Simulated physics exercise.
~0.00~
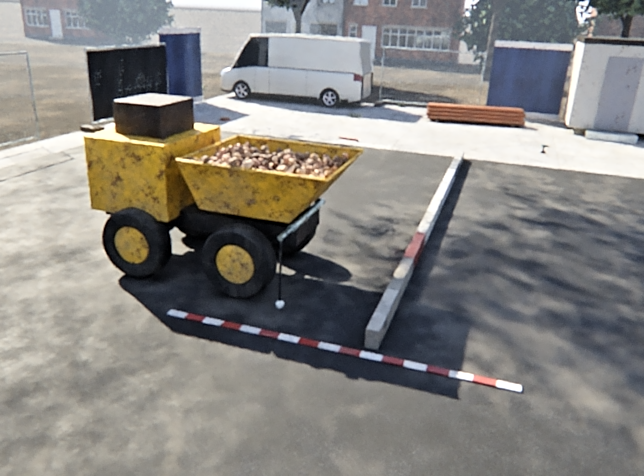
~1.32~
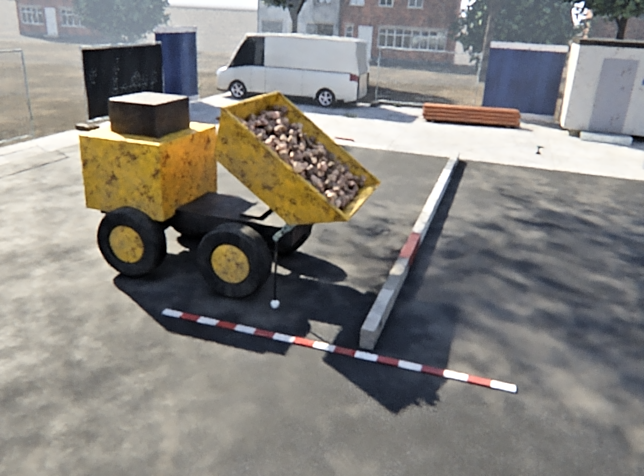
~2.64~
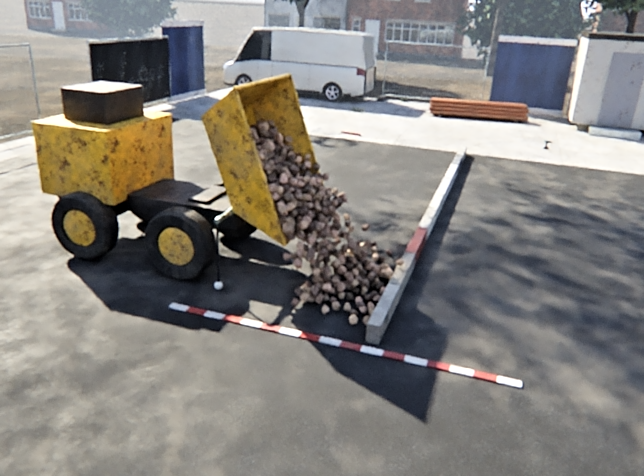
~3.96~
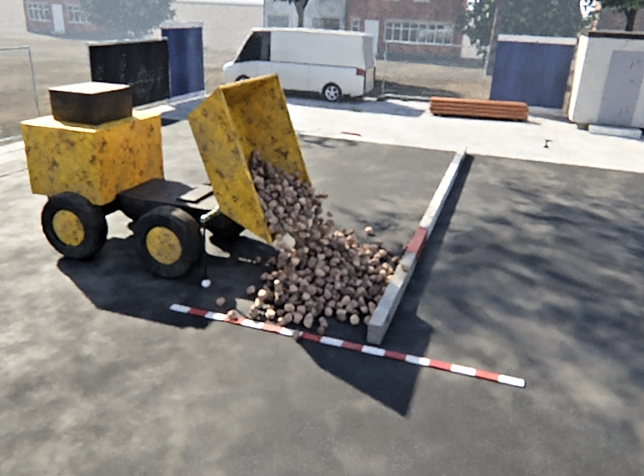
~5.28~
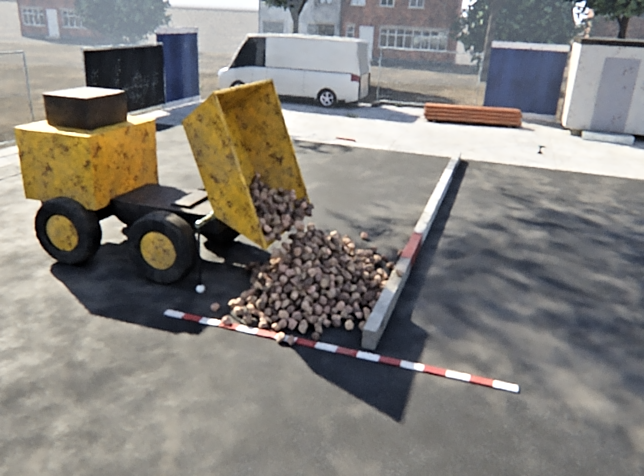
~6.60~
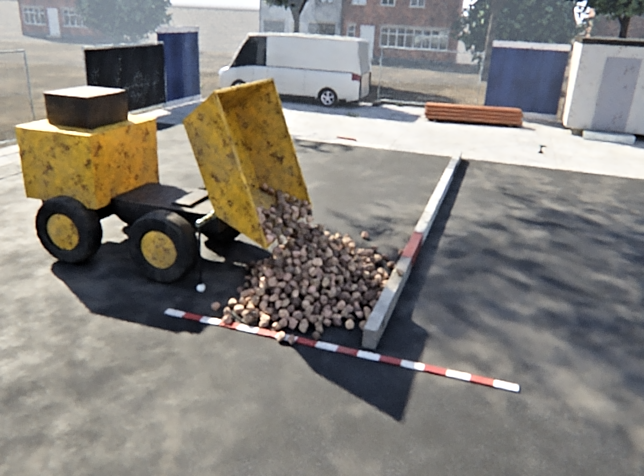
A yellow dumper tipped its skip steeply towards a low kerb and rolled back a little to the left as brown stones poured out, leaving them heaped on the near side of the kerb, with a few still in the raised skip.
